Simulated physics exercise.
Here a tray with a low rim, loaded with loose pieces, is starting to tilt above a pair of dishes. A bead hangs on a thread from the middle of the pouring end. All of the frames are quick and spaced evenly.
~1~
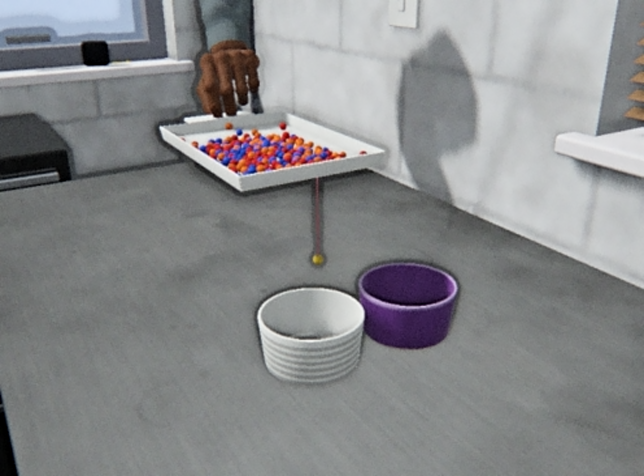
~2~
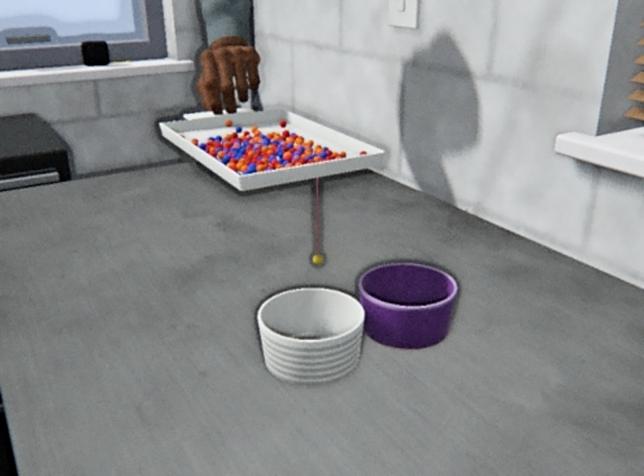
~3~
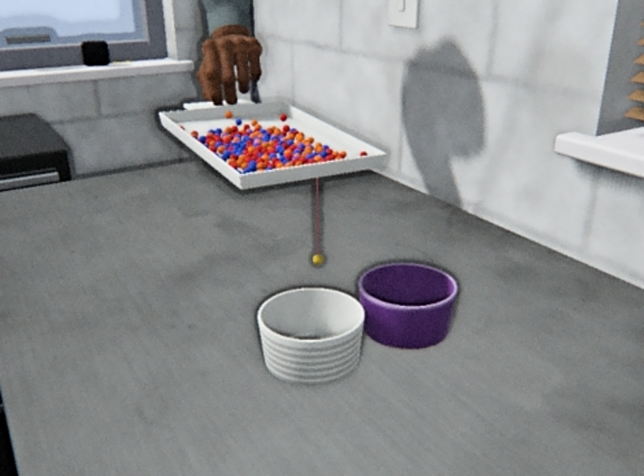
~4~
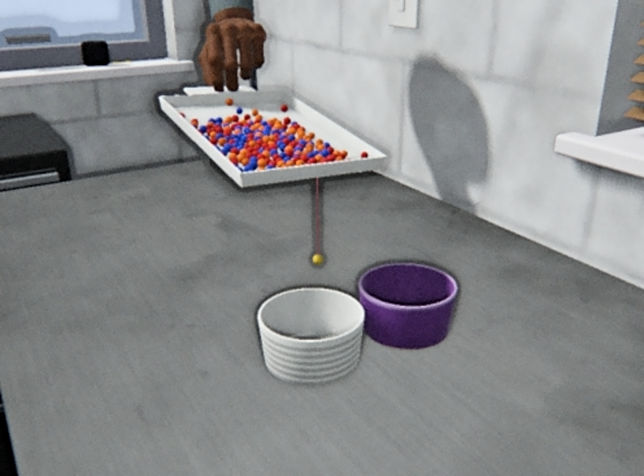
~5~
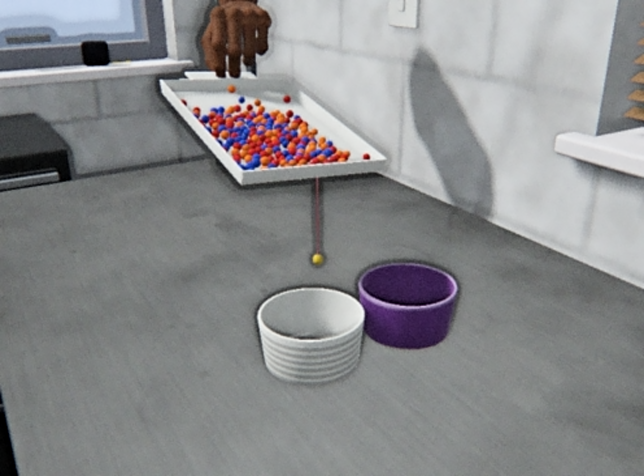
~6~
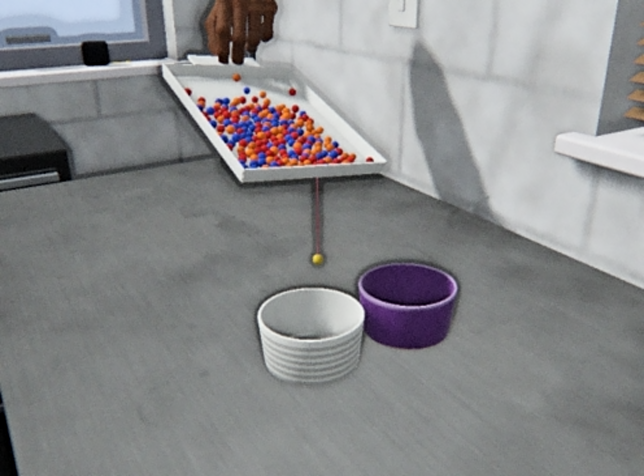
The footage shows a brown hand steadily raising the far end of a white tray of red, blue and orange beads above a white dish and a purple dish, as the tray slopes more steeply and the beads shift.
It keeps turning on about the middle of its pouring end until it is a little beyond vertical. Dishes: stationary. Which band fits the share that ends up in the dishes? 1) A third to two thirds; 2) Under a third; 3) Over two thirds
Answer: 1.
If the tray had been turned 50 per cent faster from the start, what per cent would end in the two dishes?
I'd say near 50 per cent.
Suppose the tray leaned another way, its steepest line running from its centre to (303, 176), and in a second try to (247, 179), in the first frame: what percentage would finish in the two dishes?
Lab note: Try one about 80 %, try two about 20 %.
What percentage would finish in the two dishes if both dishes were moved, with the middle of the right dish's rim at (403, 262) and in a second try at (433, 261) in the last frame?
Near 90 % and 70 %.
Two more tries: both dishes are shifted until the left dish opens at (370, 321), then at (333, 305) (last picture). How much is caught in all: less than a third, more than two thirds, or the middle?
First: Below one third. Second: One to two thirds.
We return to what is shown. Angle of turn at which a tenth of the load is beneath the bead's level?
I'd put it at about 75 degrees.
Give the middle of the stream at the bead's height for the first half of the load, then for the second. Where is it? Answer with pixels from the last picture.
Starting near (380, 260), moving on to near (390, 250).
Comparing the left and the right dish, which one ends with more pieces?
Observation: The right-placed dish is the fuller of the two.
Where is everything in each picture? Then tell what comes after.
Corners of the pouring end near (241, 176) and (381, 151), level; middle of the load near (270, 155), round plastic beads; left dish near (339, 357); right dish near (437, 323); bead on its thread near (318, 260), in the first picture.
Corners of the pouring end near (241, 175) and (382, 151), level; middle of the load near (271, 154), in the second picture.
Corners of the pouring end near (241, 174) and (382, 153), tipped barely, lowest at the right corner; middle of the load near (271, 150), in the third picture.
Corners of the pouring end near (242, 172) and (383, 155), tipped a little, lowest at the right corner; middle of the load near (272, 145), in the fourth picture.
Corners of the pouring end near (244, 170) and (383, 158), tipped a little, lowest at the right corner; middle of the load near (274, 140), in the fifth picture.
Corners of the pouring end near (245, 168) and (384, 160), tipped clearly, lowest at the right corner; middle of the load near (280, 138), all but a few on the move; left dish near (339, 357); right dish near (437, 323), in the sixth picture.
Shortly afterwards, tray tipped steeply; all but a few on the tray; only a few in the right dish; only a few in the air.
Next, tray tipped right over; near a quarter on the tray; only a few in the left dish; near a third in the right dish; near a quarter outside both; near a quarter in the air.
Some moments later, tray tipped past a quarter turn; a little in the left dish; near half in the right dish; near half outside both.
In the end, tray tipped past a quarter turn; a little in the left dish; near half in the right dish; near half outside both.
